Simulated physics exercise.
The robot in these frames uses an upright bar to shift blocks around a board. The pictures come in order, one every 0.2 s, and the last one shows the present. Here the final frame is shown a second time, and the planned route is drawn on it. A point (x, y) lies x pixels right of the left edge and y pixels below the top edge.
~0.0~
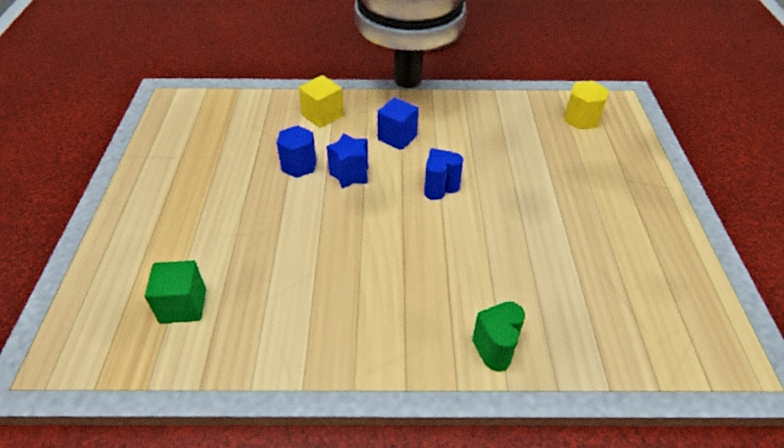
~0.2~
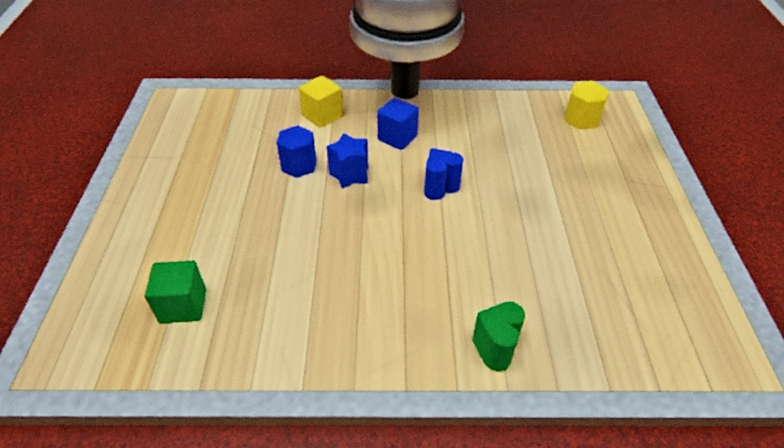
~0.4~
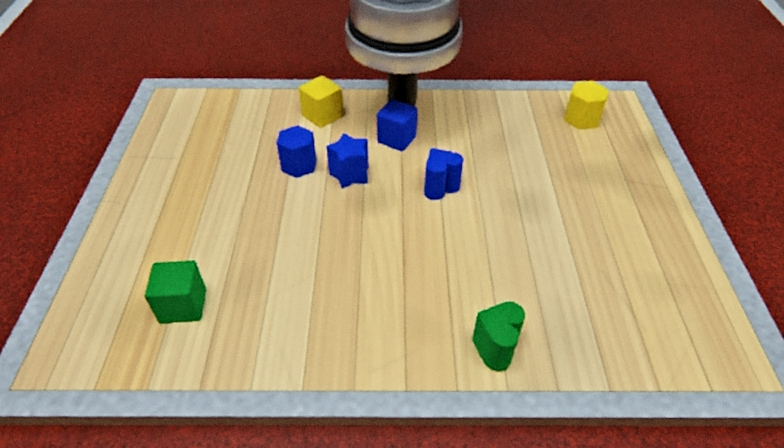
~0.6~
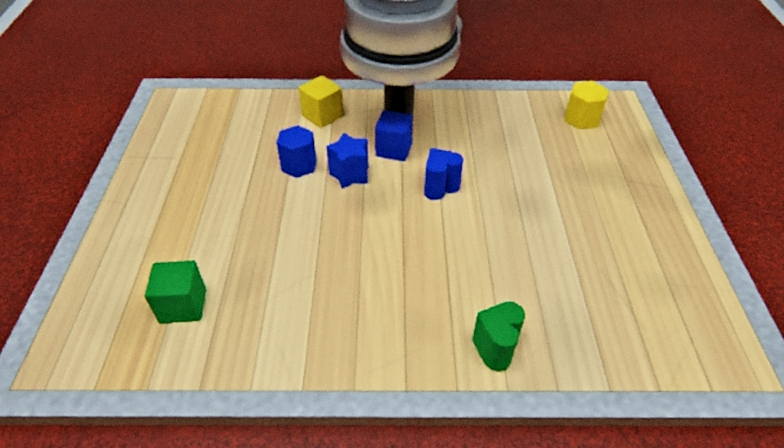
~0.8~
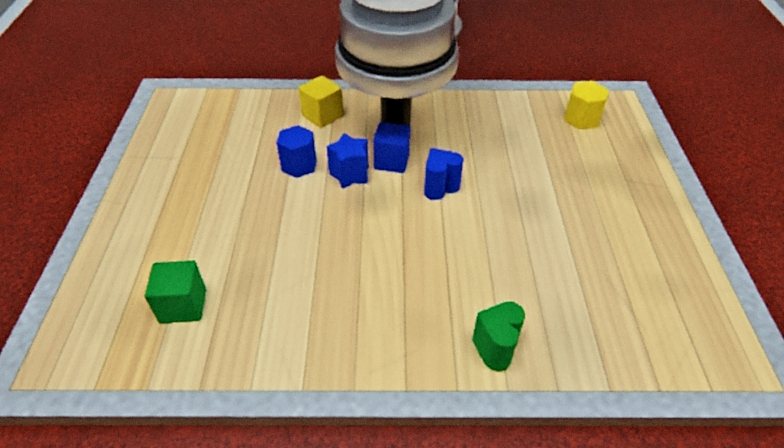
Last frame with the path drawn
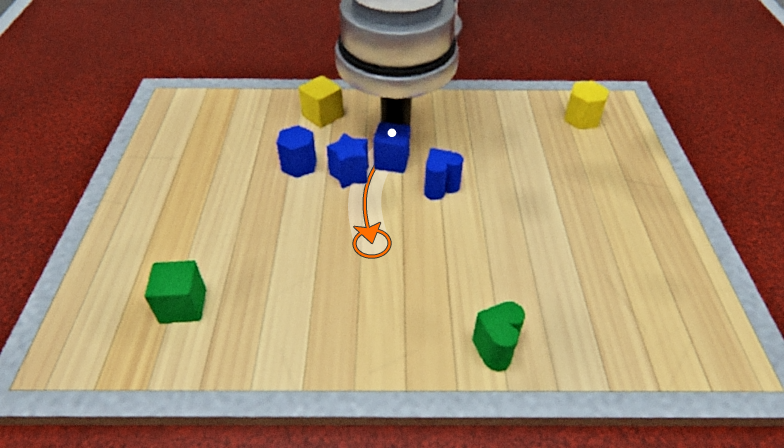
A robot arm with an upright bar moved in behind the blue square block and pushed it toward the near side, bringing it beside the blue star, while the other blocks stayed still.
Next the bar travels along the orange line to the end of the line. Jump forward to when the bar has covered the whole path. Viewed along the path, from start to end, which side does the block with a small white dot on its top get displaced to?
Shifts left.
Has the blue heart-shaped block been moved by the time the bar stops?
I believe not.
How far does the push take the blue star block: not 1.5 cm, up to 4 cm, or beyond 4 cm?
It gets moved 1.5 to 4 cm.
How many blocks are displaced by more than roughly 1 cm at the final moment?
The way I see it, the answer is two.
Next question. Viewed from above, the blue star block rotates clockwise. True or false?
My answer: True.
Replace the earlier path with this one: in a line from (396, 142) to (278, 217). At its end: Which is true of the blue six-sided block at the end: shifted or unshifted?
If the bar follows that path, the blue six-sided block stays in its place.
The drawn path runs from (396, 142) over (374, 170) and (365, 204) to (372, 243); the dot is on the blue square.
What follows on the original path. One third of the way, bar (373, 152); blue star block (338, 152), turned 20° clockwise; blue square (384, 162), turned 40° anticlockwise.
Two thirds of the way, bar (364, 187); blue star block (331, 161), turned 80° clockwise; blue square (396, 186), turned 80° anticlockwise.
At the end, bar (372, 226); blue star block (331, 161), turned 80° clockwise; blue square (403, 192), turned 110° anticlockwise; blue heart-shaped block not moved.
